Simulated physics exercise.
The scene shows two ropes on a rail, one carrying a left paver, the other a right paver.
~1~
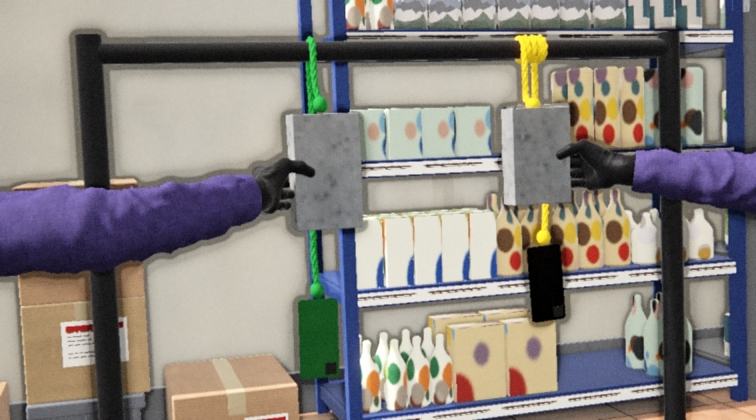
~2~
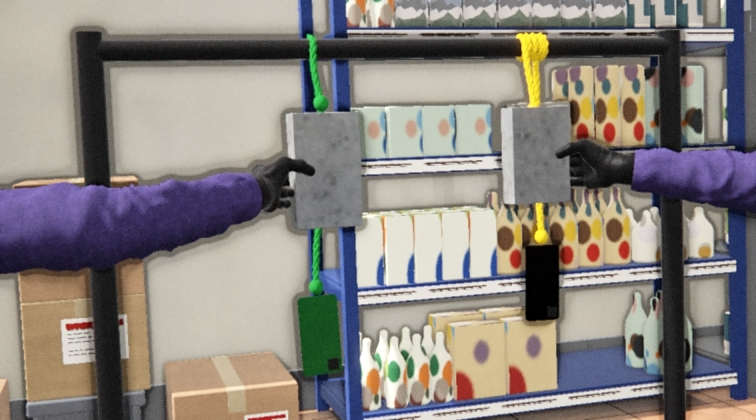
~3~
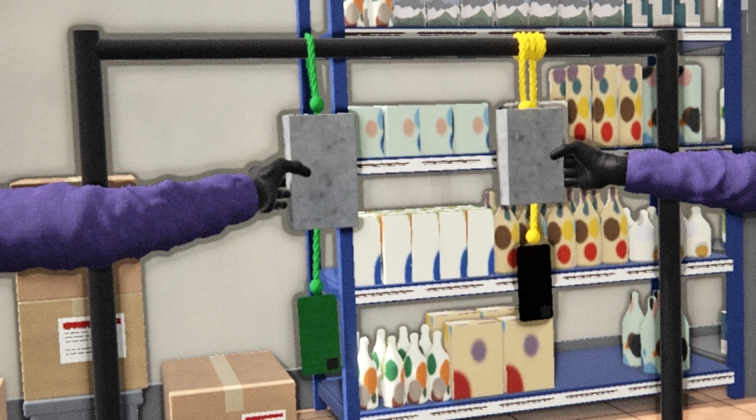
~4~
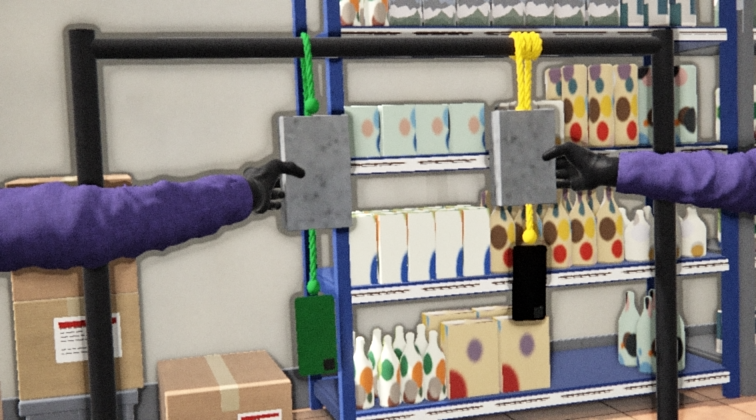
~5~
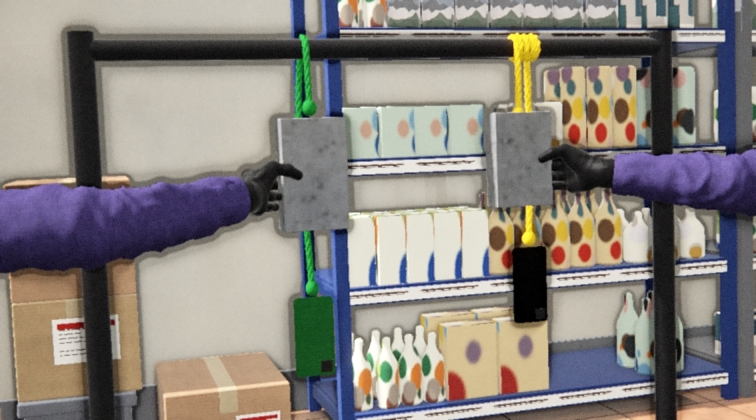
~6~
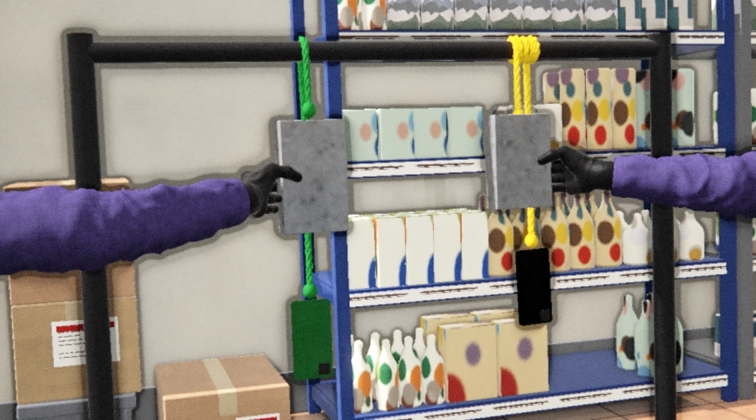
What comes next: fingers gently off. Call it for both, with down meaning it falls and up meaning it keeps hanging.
Left paver - down; right paver - up.
Then, 0.32 s on from there, left paver dropping near (315, 263); right paver off the floor near (519, 169).
Then, 0.62 s on from there, left paver on the floor; right paver off the floor near (520, 172).
In the end, left paver on the floor; right paver off the floor near (521, 172). The left paver pulls its rope through and the right paver stays hanging.
